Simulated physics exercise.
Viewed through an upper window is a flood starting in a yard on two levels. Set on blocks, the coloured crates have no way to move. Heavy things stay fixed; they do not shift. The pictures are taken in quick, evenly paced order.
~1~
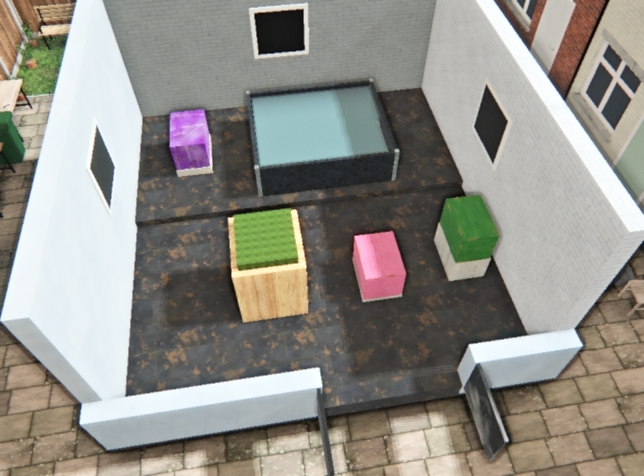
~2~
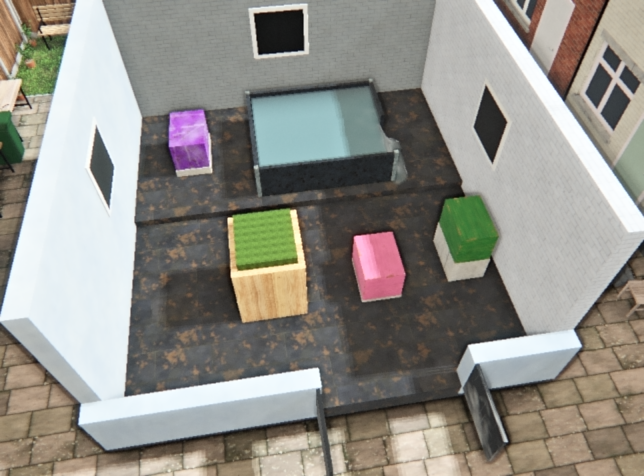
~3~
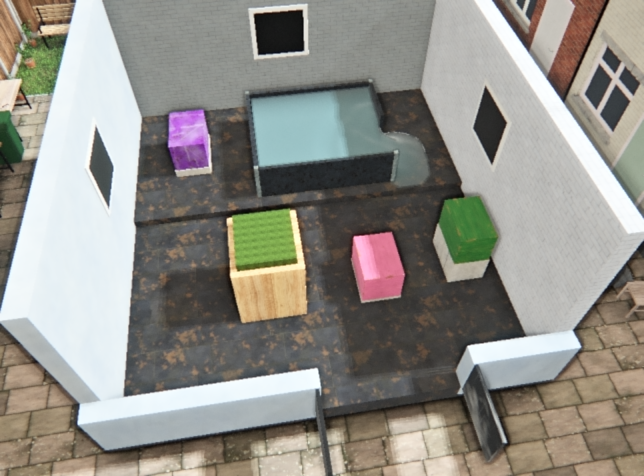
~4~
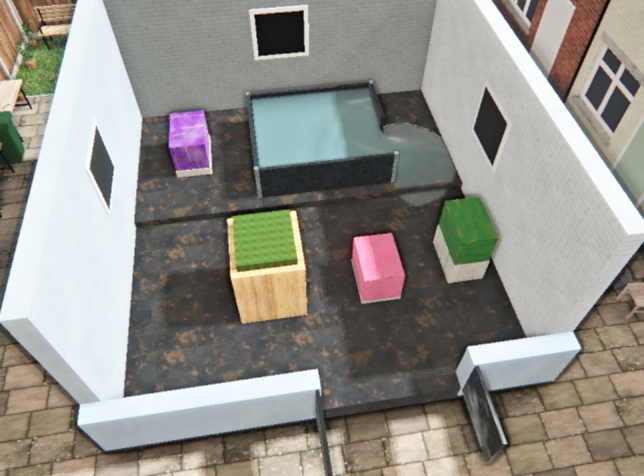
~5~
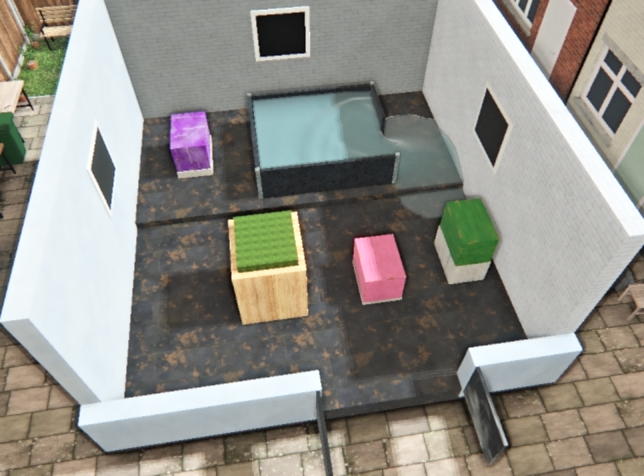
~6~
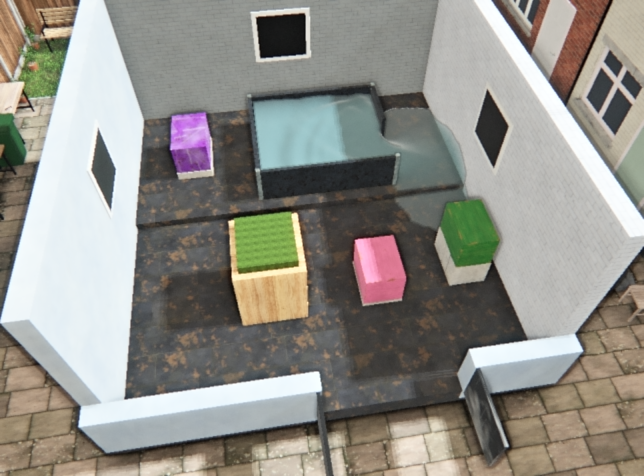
Water tank in a walled yard leaking from its right side, water spreading across the dark floor toward the green-topped block.
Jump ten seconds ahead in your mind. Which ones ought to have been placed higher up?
In the end: The green crate stays dry; the purple crate stays dry; the pink crate gets soaked.
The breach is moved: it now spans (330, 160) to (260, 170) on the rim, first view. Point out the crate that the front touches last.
Answer: The purple crate.
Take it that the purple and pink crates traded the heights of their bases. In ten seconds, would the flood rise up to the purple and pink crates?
Result - purple: Hit; pink: Untouched.
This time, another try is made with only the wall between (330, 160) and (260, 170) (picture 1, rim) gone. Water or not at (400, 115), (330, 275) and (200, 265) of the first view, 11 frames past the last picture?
The first point is unwetted, the second swamped, the third swamped.
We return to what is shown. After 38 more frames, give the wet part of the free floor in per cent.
My guess is around 90 in a hundred.
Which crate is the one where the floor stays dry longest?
The crate marked purple.
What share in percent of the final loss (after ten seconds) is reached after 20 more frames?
Around 5 %.
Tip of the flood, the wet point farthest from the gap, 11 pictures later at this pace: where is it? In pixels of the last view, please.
I'd say around (537, 361).
A moment on, water covers 15 % of the floor; the green crate water round its plinth, the purple crate not reached, the pink crate not reached.
Next, water covers 25 % of the floor; the green crate water round its plinth, the purple crate not reached, the pink crate water round its plinth.
Then, water covers 55 % of the floor; the green crate water round its plinth, the purple crate water round its plinth, the pink crate water round its plinth.
Later, water covers 90 % of the floor; the green crate water round its plinth, the purple crate water round its plinth, the pink crate water round its plinth.
In the end, water covers 95 % of the floor; the green crate stayed above the water, the purple crate stayed above the water, the pink crate was topped.
